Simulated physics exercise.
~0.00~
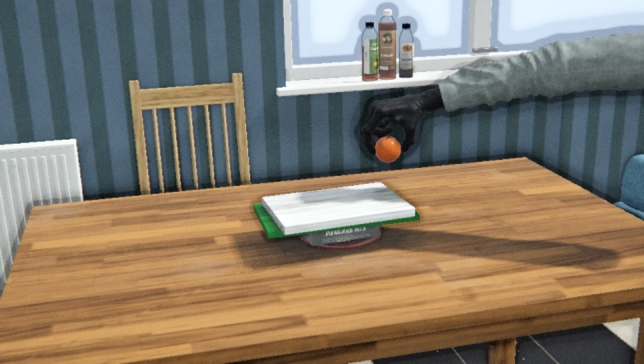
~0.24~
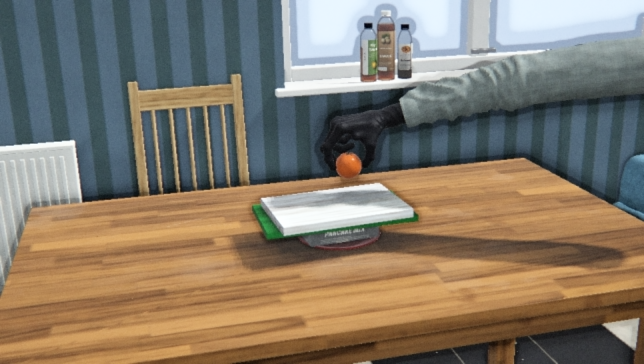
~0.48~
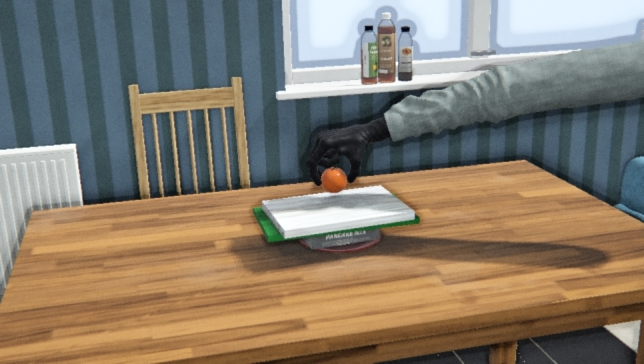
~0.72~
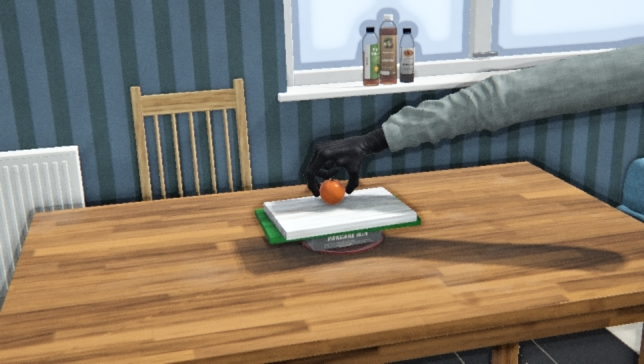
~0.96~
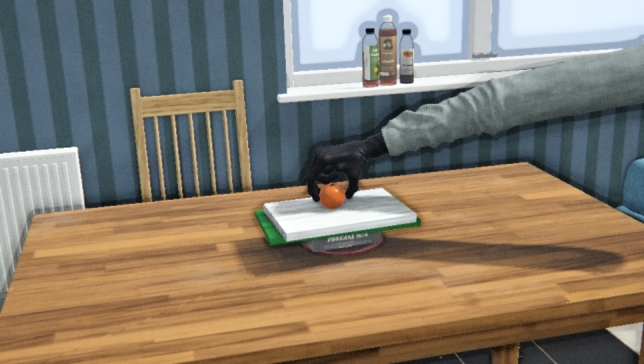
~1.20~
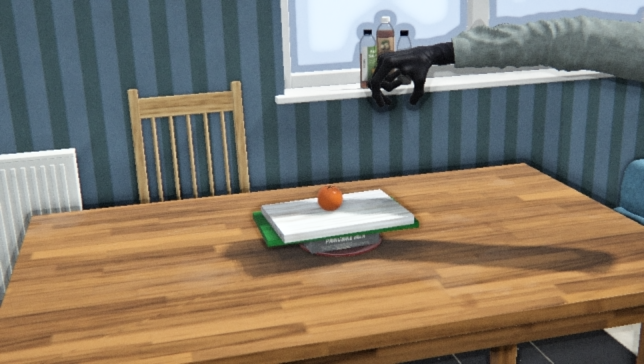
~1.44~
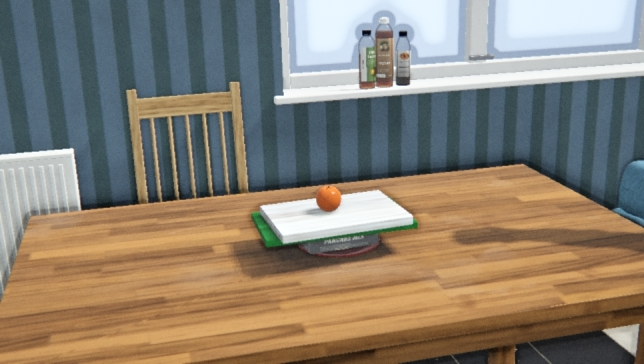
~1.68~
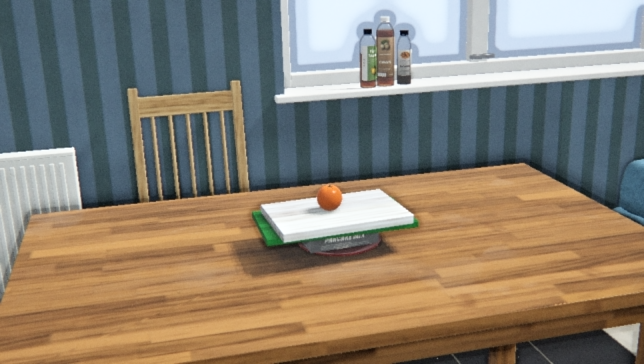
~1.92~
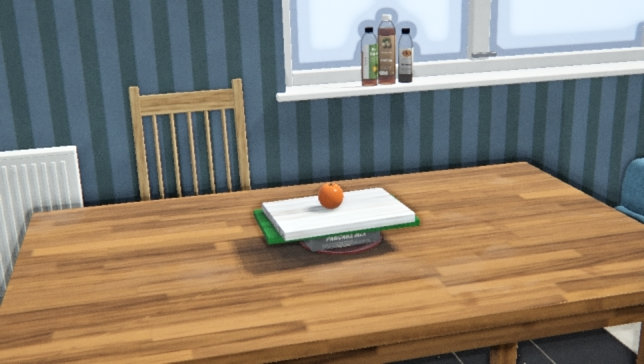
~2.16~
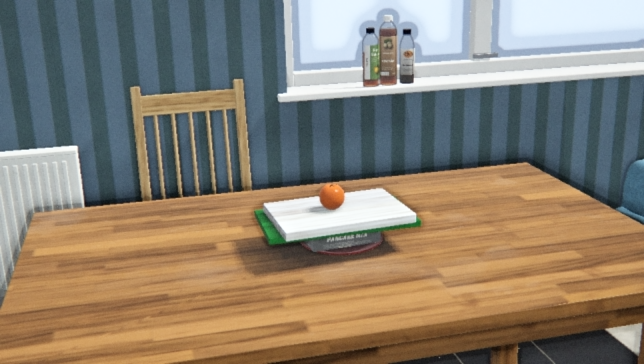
A gloved hand lowers an orange tomato onto the stacked boards and withdraws, leaving everything balanced.
